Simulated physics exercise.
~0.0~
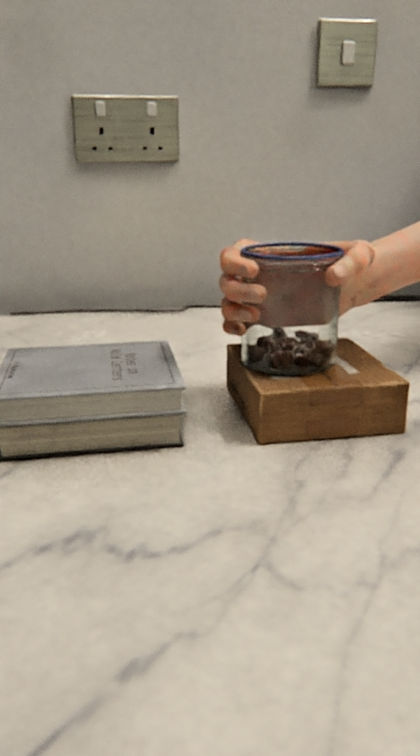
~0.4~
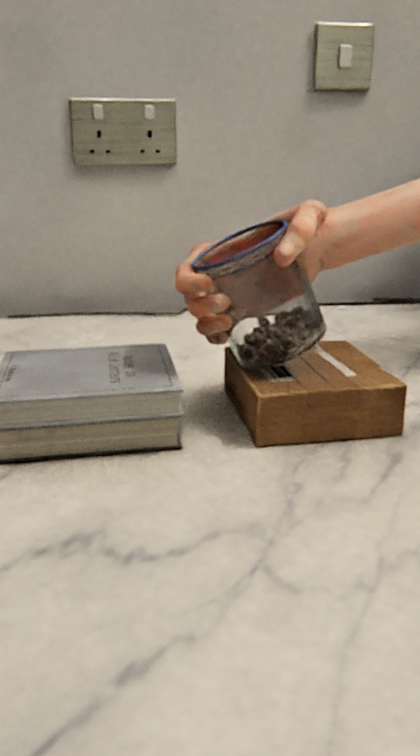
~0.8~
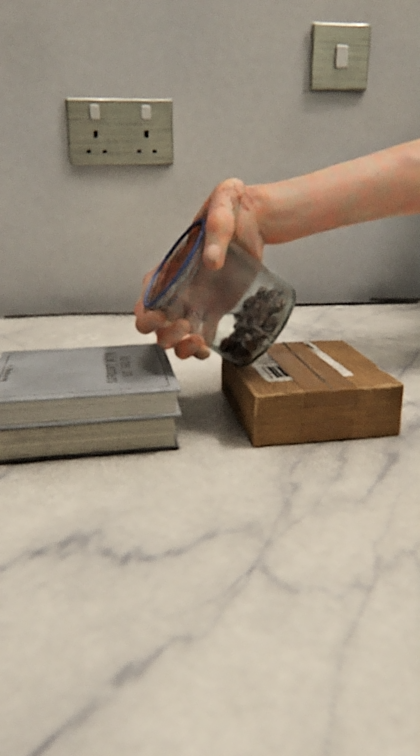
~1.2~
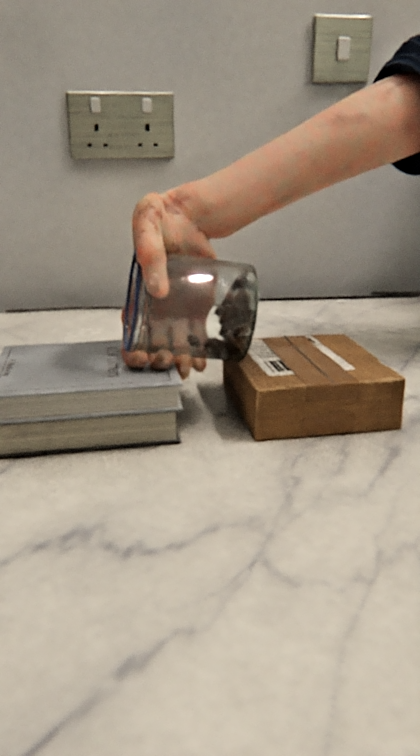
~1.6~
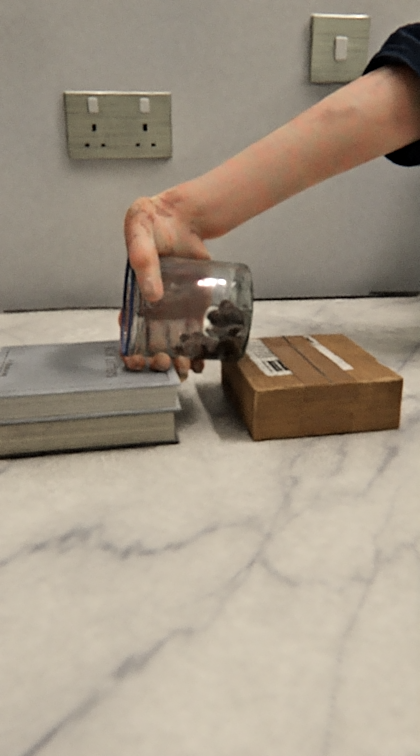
A hand holds an open glass jar with a blue rim and a few dark, lumpy pieces at the bottom, upright on a brown wooden-looking block at the right. Seen from the front by a slightly swaying camera, the block sits on a pale, grey-veined marble surface, with grey books stacked at the left and a socket and switch on the grey wall behind. The hand leans the jar leftward, and the pieces slide together inside. It tips further until the jar lies nearly on its side, its rim end resting on the books. The pieces stay inside near the base, with the hand still on the jar.
